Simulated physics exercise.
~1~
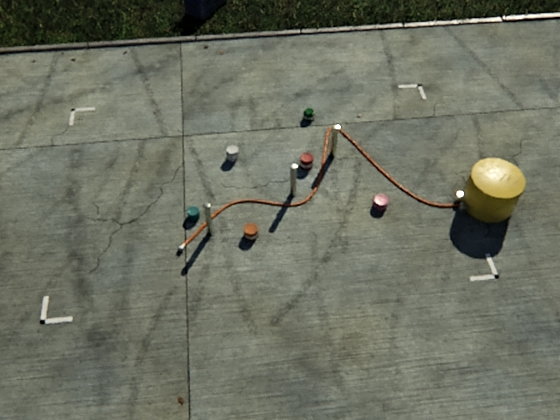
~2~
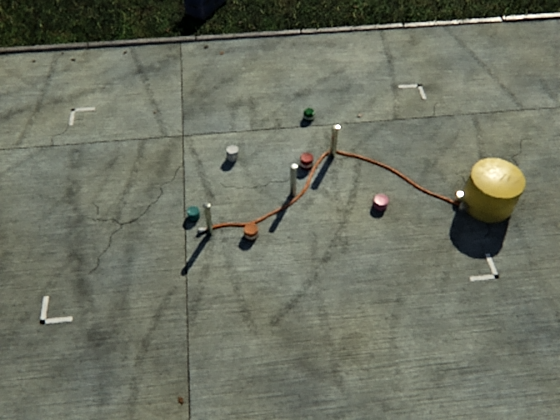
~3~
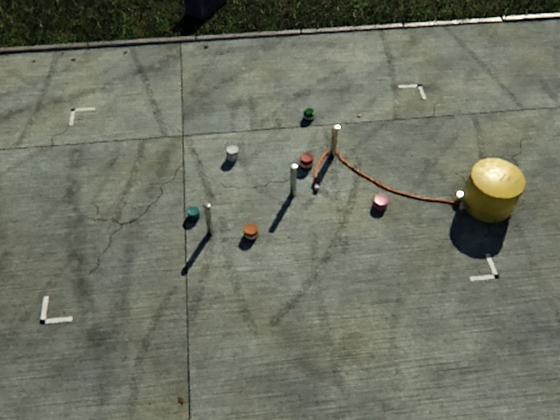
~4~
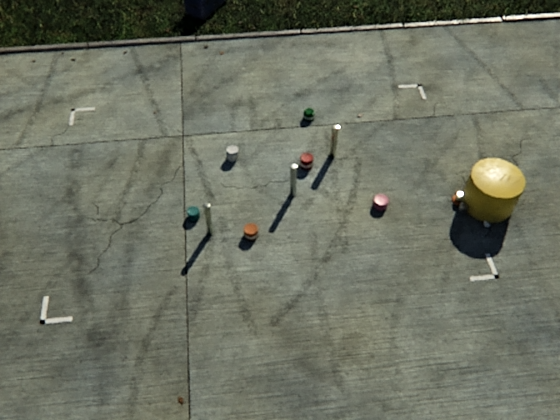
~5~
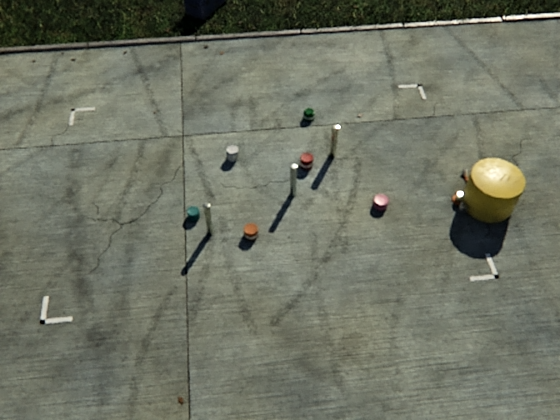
The footage shows an orange lead lying on a concrete yard, winding past upright posts and six small colored containers to a yellow drum-shaped reel at right. The lead draws steadily rightward past the posts until it is almost entirely taken in, while the containers stay in place.
